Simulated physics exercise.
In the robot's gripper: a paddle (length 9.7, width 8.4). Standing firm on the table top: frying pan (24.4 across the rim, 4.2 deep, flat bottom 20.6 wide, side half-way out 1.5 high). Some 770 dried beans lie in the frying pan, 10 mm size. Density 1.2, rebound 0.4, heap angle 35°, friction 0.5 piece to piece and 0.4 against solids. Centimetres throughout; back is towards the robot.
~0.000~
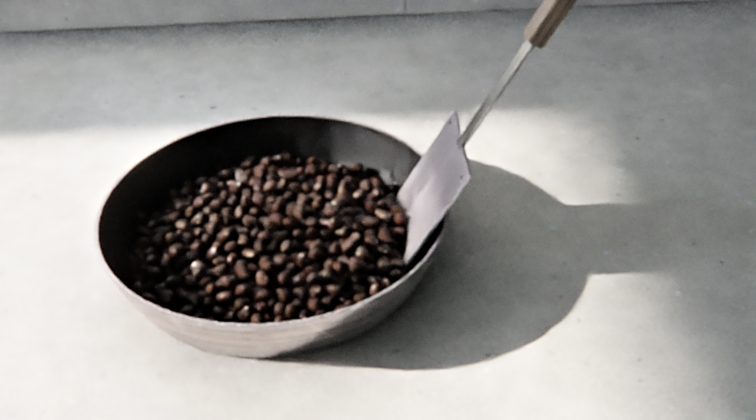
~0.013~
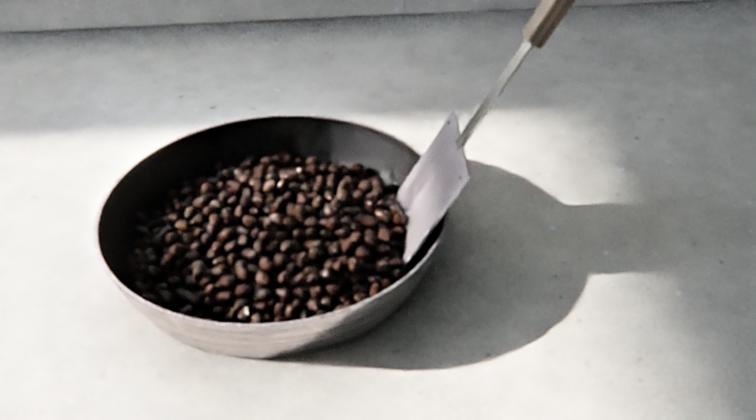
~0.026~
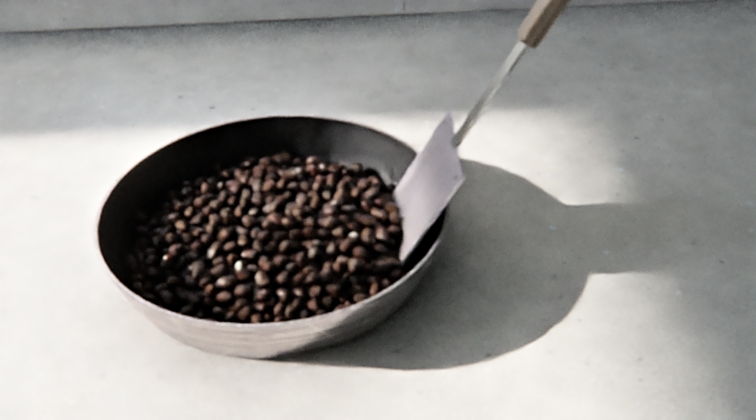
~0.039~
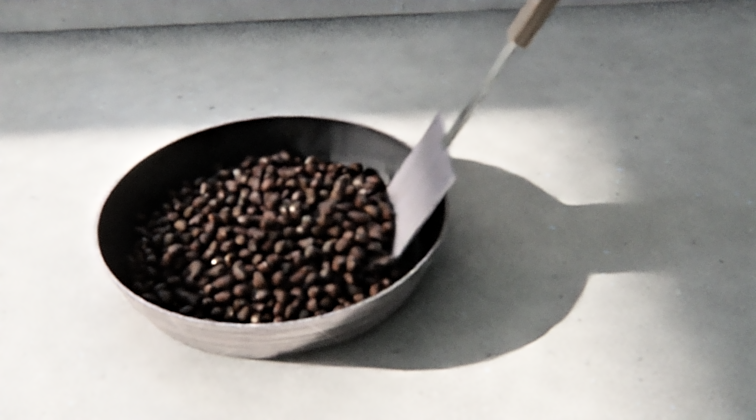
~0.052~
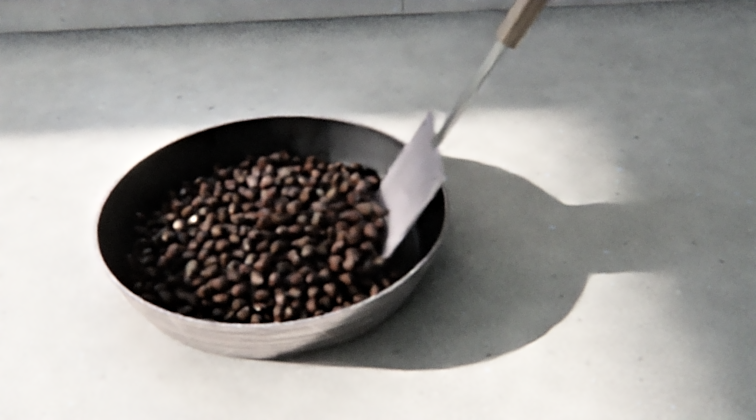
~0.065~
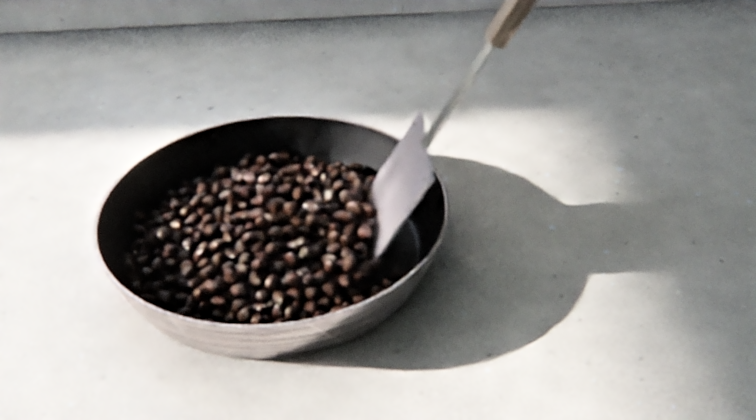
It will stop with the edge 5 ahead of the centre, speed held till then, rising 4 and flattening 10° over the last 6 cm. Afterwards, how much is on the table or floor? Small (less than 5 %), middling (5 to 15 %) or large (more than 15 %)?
Share on the table or floor: Small (less than 5 %).
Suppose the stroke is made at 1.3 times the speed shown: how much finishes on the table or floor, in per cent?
Some 5 per cent.
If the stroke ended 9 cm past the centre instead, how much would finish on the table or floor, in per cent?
Then about 15 per cent.
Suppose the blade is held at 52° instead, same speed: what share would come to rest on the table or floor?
It would be near 0 per cent.
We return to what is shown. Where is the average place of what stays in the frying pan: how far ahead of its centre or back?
Roughly 4.0 cm ahead.
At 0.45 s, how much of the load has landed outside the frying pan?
Roughly 0 per cent.
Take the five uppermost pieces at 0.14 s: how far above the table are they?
Some 4 cm.
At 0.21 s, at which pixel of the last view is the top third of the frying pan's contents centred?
At about (218, 221).
After 0.14 s, sloping 60°, highest piece 4 above the table; 767 in the frying pan.
After 0.21 s, sloping 55°, highest piece 7 above the table; 767 in the frying pan.
After 0.45 s, sloping 50°, highest piece 6 above the table; 766 in the frying pan, 1 on the table or floor.
After 1.50 s, sloping 50°, highest piece 6 above the table; 765 in the frying pan, 2 on the table or floor.
At rest, 765 in the frying pan, 2 on the table or floor. That is 0 % on the table or floor.
